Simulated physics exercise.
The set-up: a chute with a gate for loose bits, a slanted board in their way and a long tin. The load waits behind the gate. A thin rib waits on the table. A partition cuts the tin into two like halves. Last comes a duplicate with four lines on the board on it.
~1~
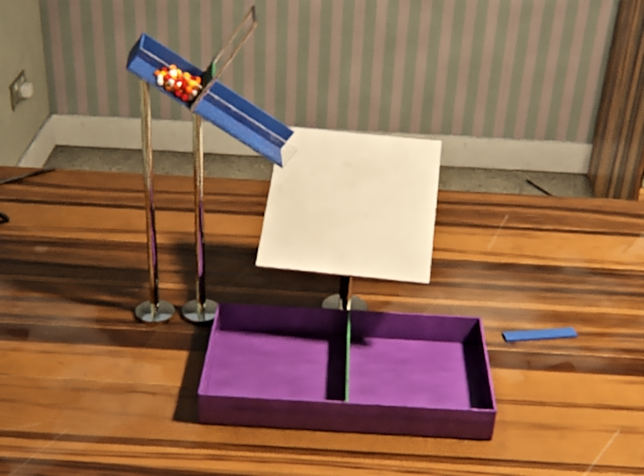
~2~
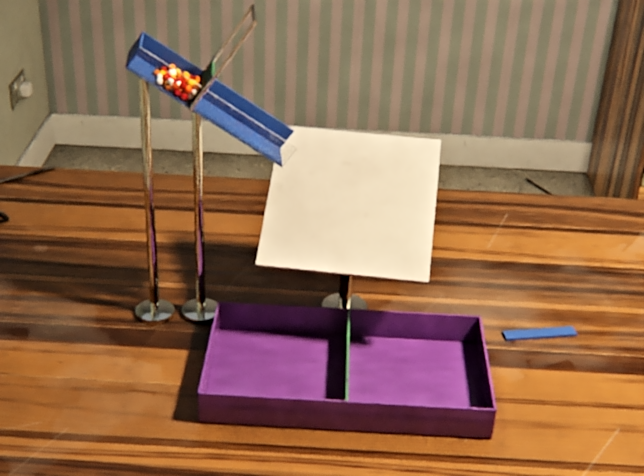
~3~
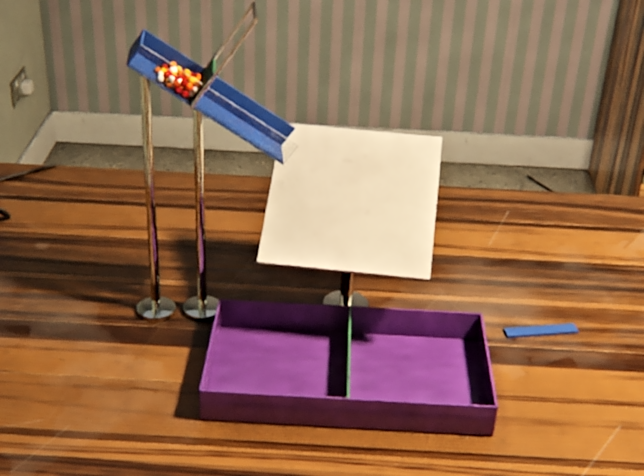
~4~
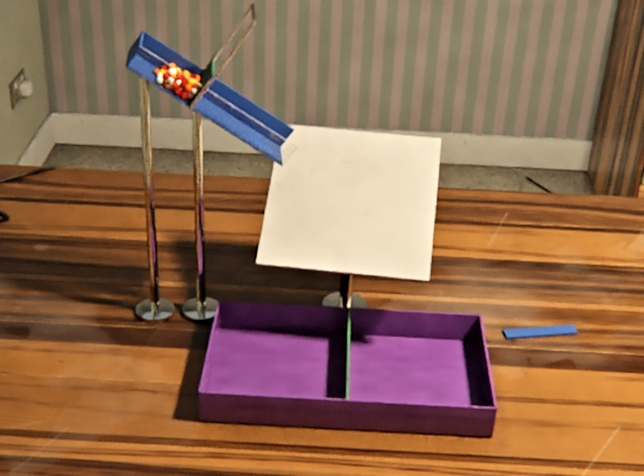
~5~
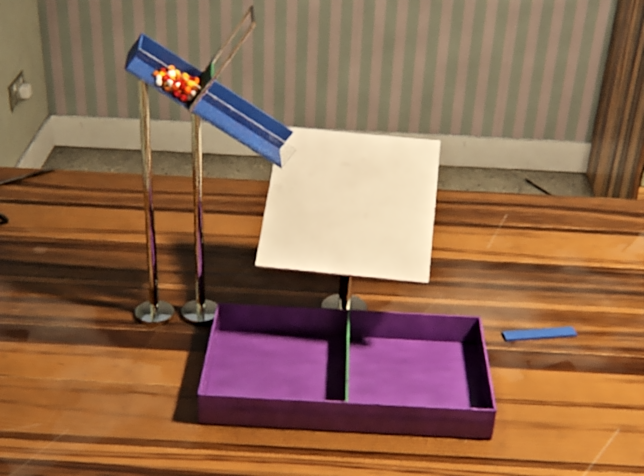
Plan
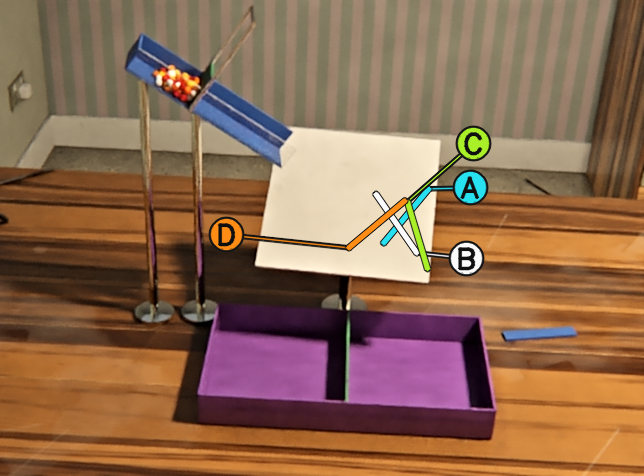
A purple divided tray sits below a white slanted board while beads stay still in a blue chute.
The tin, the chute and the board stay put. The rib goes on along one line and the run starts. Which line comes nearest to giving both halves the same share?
Choose A.
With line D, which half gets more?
More lands on the left.
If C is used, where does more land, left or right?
The right half.
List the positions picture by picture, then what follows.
The first picture shows load behind the gate at (180, 82), round plastic beads; lip of the chute at (281, 159), sloping gently.
The second picture shows middle of the board at (351, 200), tilted fairly steeply; middle of its low edge at (341, 273); of its high edge at (360, 133).
The third picture shows front corners of the tin at (200, 390) and (497, 407); front end of its middle wall at (348, 398); gate still shut at (211, 71).
The fourth picture shows middle of the load at (180, 80); lip at (281, 156).
The fifth picture shows middle of the load at (179, 83); lip at (280, 159).
On the marked copy, line A from (428, 188) to (383, 242); line B from (376, 194) to (416, 252); line C from (407, 201) to (427, 268); line D from (404, 200) to (348, 247).
For line A, of what is caught, about half in the left half, about half in the right.
For line B, of what is caught, a small part in the left half, most in the right.
For line C, of what is caught, a small part in the left half, most in the right.
For line D, of what is caught, most in the left half, a small part in the right.
